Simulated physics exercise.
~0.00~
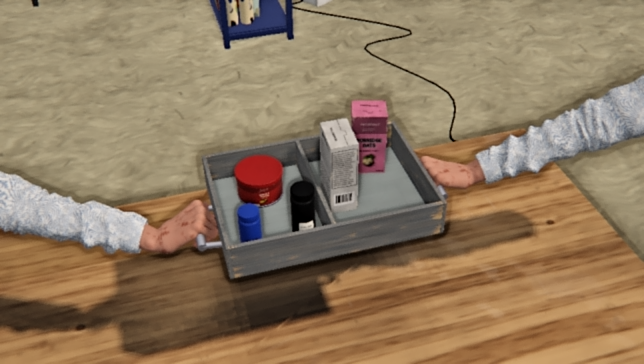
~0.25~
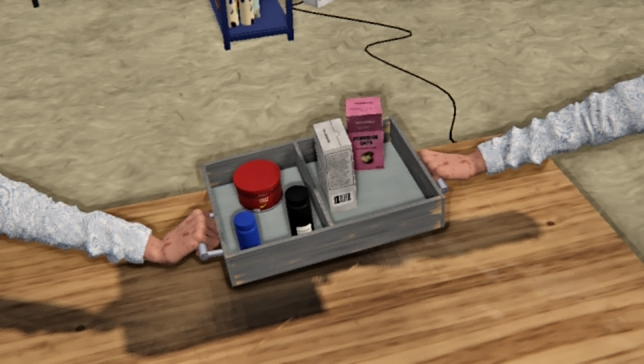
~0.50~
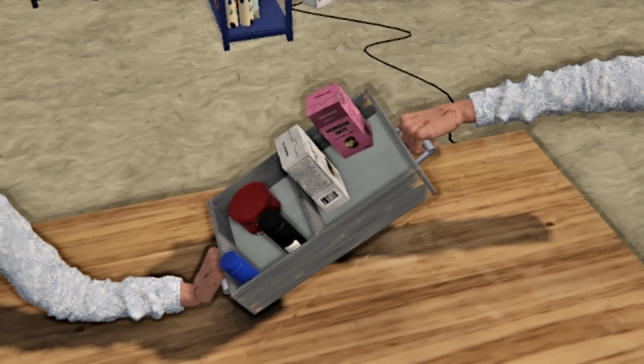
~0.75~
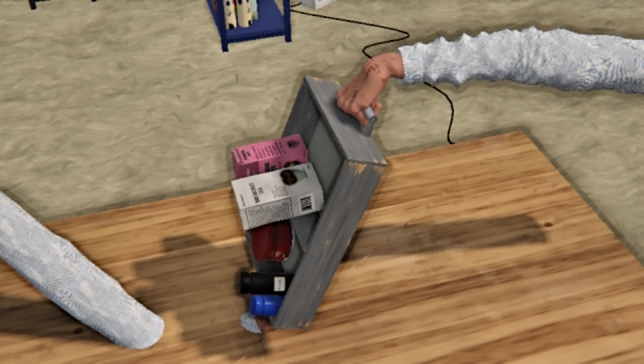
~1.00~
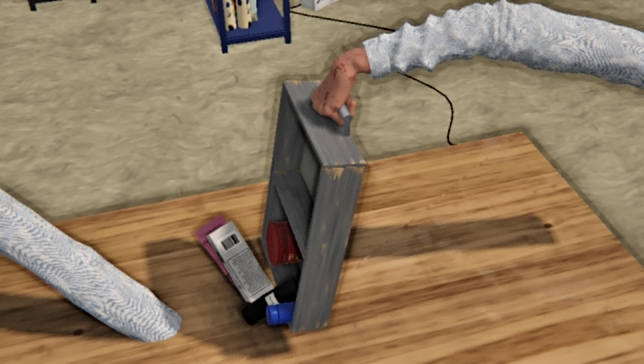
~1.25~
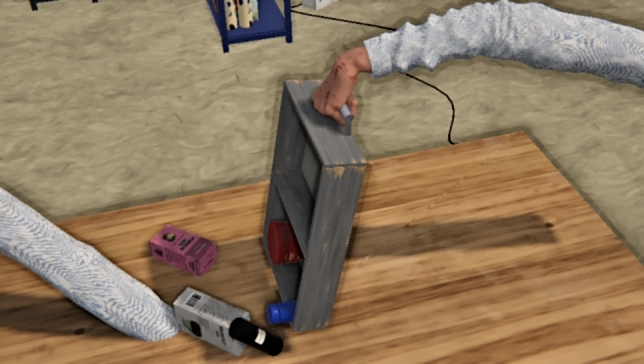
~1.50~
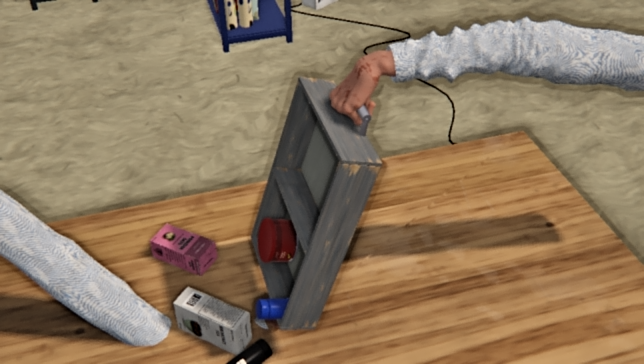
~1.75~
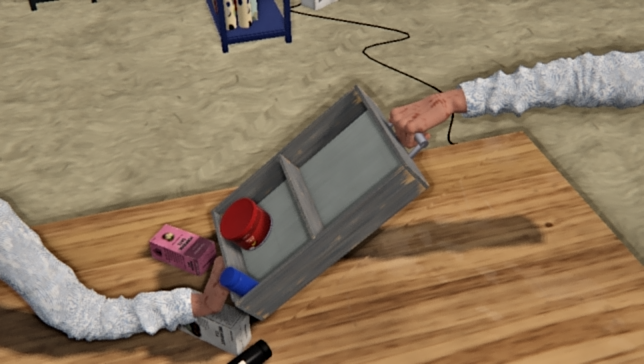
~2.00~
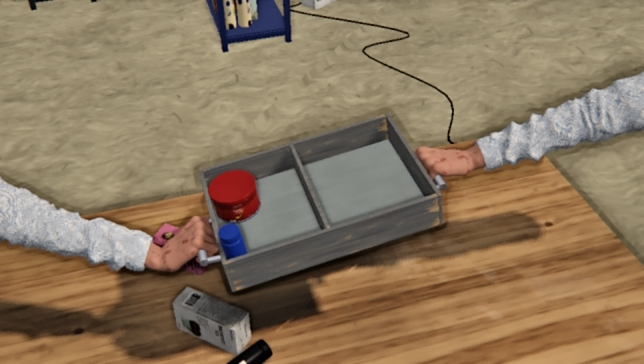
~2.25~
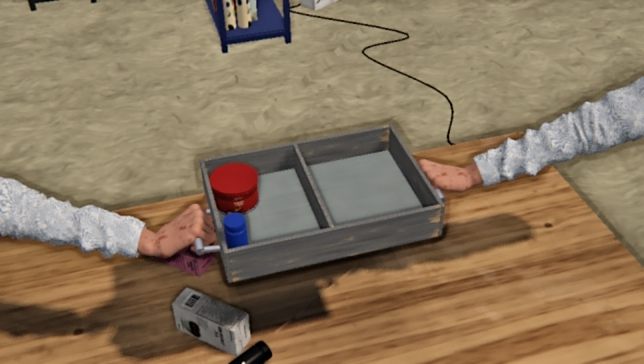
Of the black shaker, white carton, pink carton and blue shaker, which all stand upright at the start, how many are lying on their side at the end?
Three of them end up lying on their side, namely the black shaker, the white carton and the pink carton.
A grey divided crate, held by a hand at each end above a wooden table, carries a red tub, a blue shaker, a black shaker, a white carton and a pink carton. Its left side swings down steeply, and the contents slide and topple toward the low end. The left hand lets go as the crate stands nearly on end, and the pink carton, white carton and black shaker tumble onto the table. The crate then swings back and the left hand takes hold again. It ends level, with the red tub and upright blue shaker still inside at the left.
